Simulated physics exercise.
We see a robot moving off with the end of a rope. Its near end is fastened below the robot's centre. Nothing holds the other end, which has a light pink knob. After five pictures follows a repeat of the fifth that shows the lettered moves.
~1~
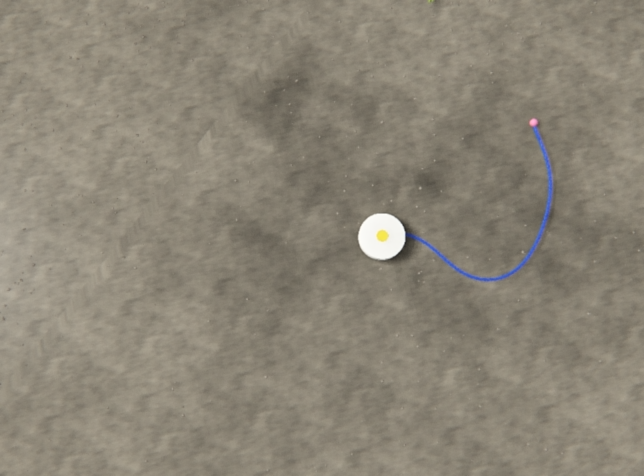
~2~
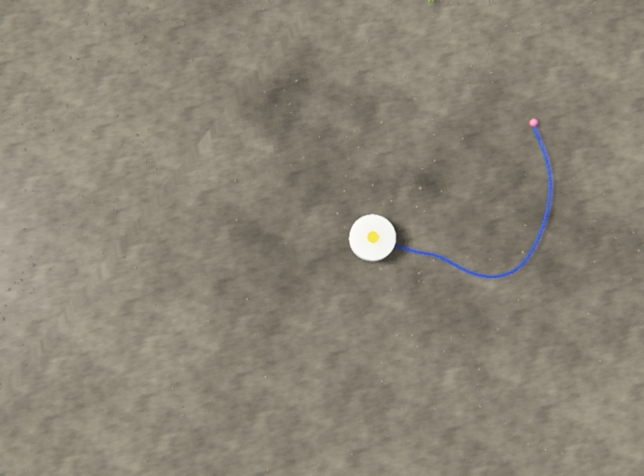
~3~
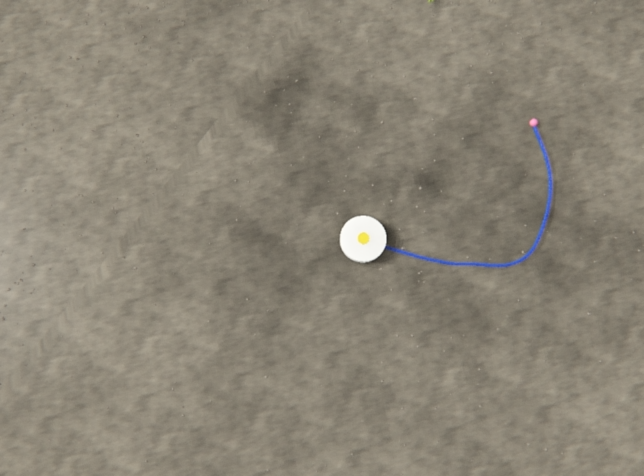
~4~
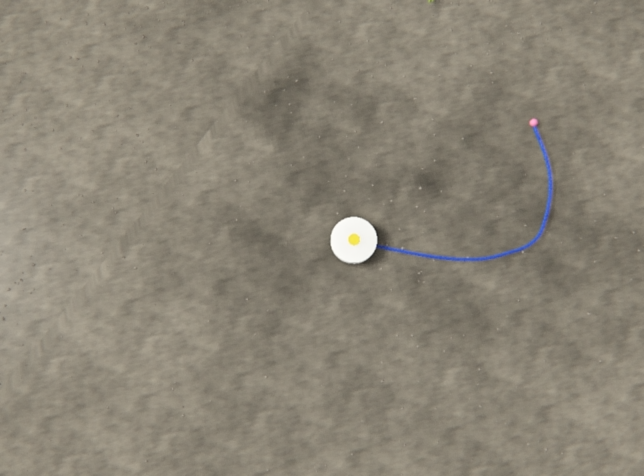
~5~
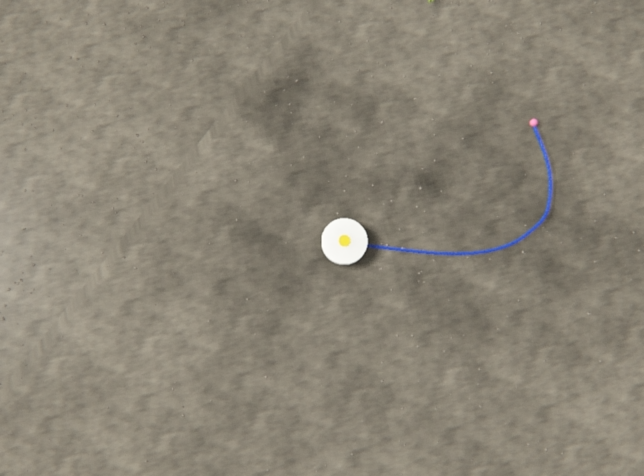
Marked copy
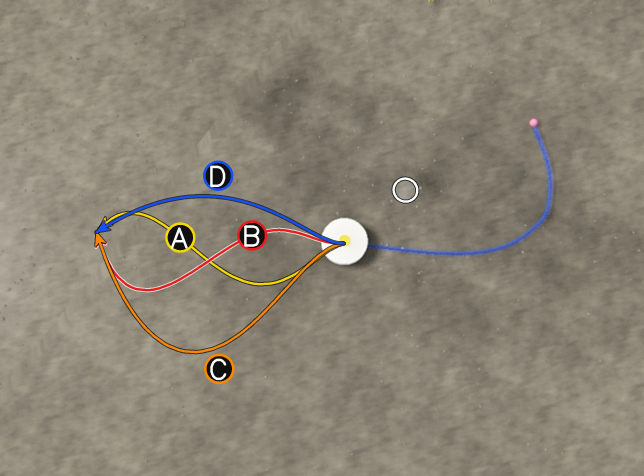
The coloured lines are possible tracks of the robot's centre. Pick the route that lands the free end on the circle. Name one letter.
Take D.
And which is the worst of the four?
That is C.
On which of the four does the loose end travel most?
Route C.
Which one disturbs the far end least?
Route D.
On the marked copy, A from (344, 243) via (214, 265) to (99, 229); B from (344, 243) via (209, 261) to (97, 234); C from (344, 243) via (202, 352) to (97, 232); D from (344, 243) via (222, 197) to (97, 232); the ring at (405, 190).
Taking D. A third of the way, robot (255, 203), middle of the rope (414, 211), free end (538, 142).
Two thirds of the way, robot (158, 200), middle of the rope (319, 195), free end (471, 181).
When it is over, robot (93, 231), middle of the rope (254, 202), free end (406, 188); the free end is on the ring.
As for the rest, A leaves the free end at (410, 214); B leaves the free end at (403, 206); C leaves the free end at (399, 240).
